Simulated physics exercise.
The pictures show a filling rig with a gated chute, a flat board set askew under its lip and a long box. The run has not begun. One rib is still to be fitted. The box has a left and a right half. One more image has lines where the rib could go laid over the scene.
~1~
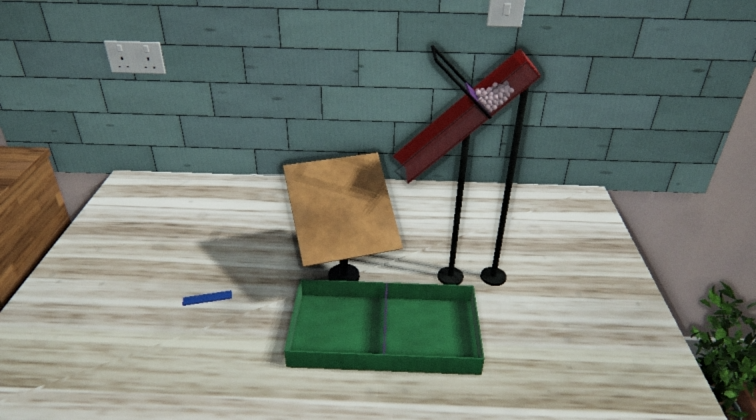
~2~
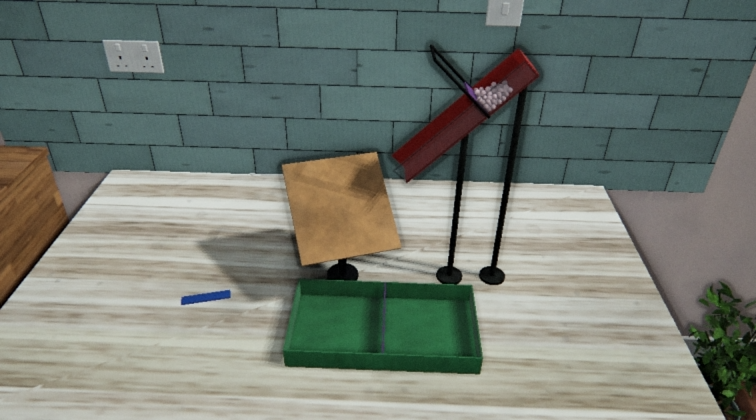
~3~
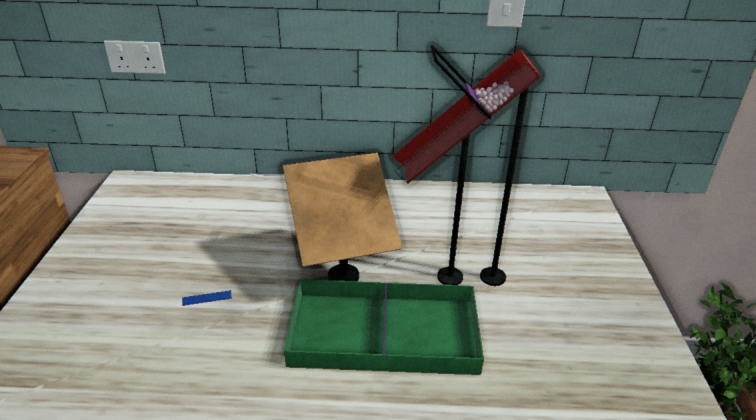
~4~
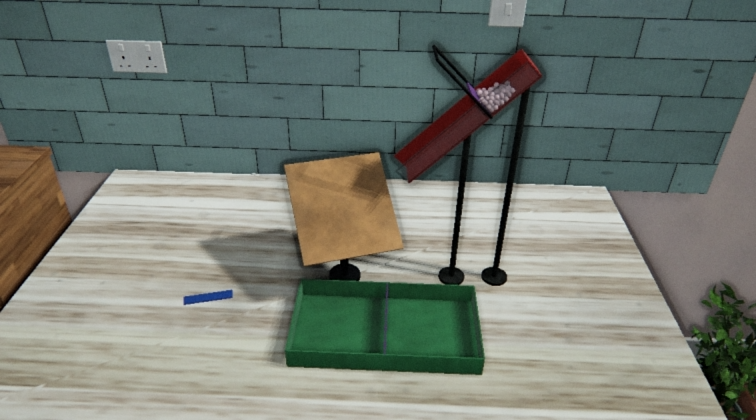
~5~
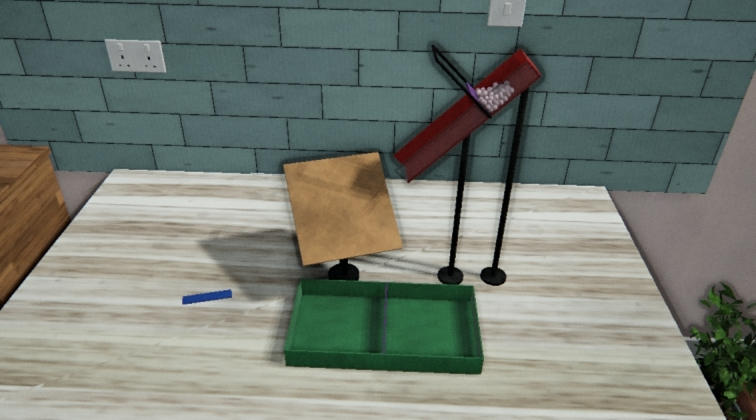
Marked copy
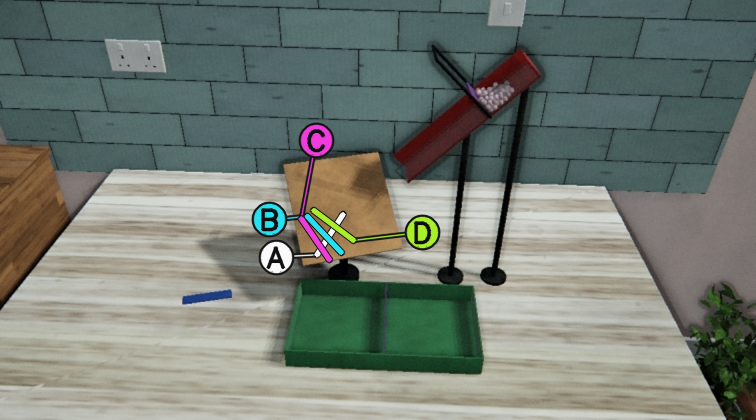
At first, small pale beads sit behind a closed gate near the top of a sloping red chute, above a tilted wooden board and a green box divided into two halves. Nothing in the setup moves, and the beads stay behind the gate, while the view jitters very slightly throughout.
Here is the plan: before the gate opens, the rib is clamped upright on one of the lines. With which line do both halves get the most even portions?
The best line is D.
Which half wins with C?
Left.
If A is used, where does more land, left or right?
More lands on the left.
On the marked copy, line A from (343, 214) to (317, 254); line B from (307, 216) to (341, 252); line C from (301, 218) to (329, 259); line D from (313, 210) to (353, 240).
With A, of what is caught, most in the left half, a small part in the right.
With B, of what is caught, most in the left half, about a quarter in the right.
With C, of what is caught, most in the left half, a small part in the right.
With D, of what is caught, about half in the left half, about half in the right.
